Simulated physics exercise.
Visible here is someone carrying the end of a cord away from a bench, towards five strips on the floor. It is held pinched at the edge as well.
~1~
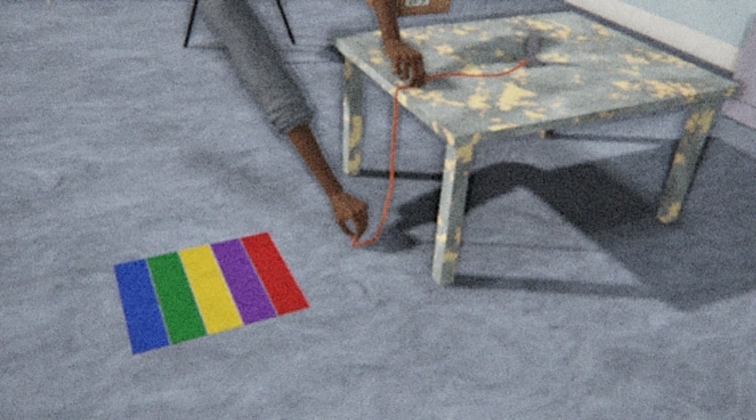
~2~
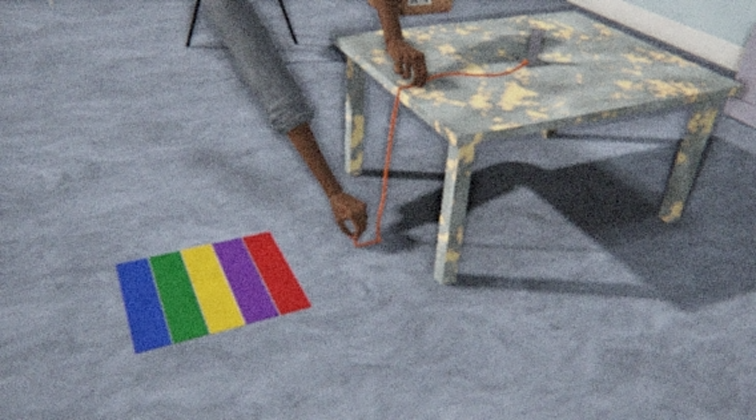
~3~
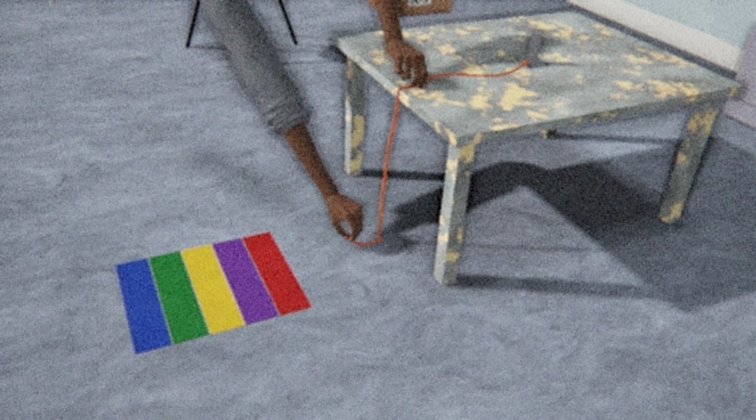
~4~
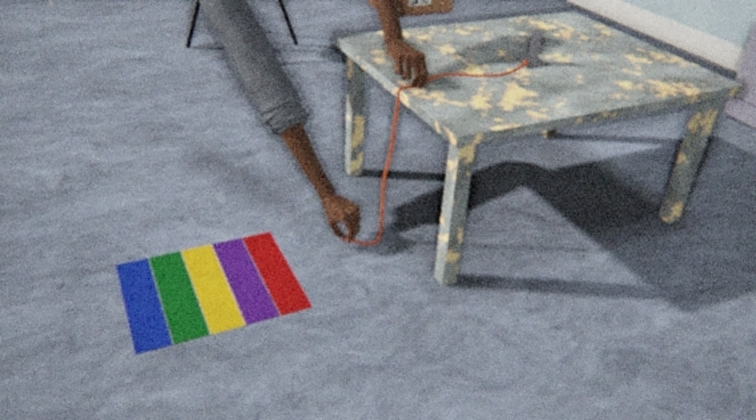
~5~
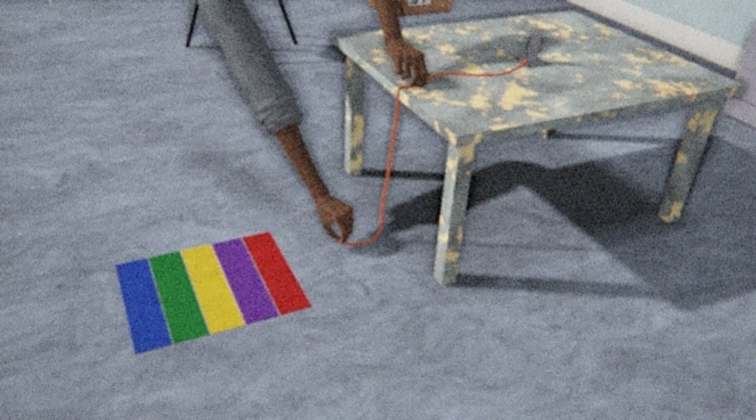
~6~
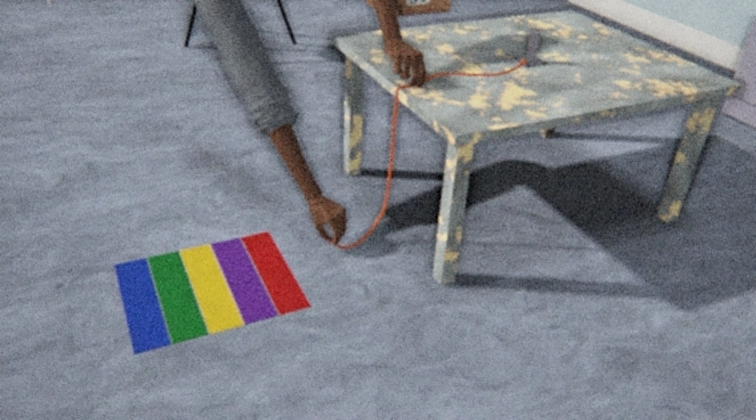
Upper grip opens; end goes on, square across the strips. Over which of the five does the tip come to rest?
Over the purple one.
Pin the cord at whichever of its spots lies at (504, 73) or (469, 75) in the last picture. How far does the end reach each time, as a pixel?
First (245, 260), then (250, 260).
Soon after, end near (305, 248); short of the strips.
After that, end near (266, 257); over red.
At the stop, end near (241, 263); over purple. It gets as far as the purple strip.
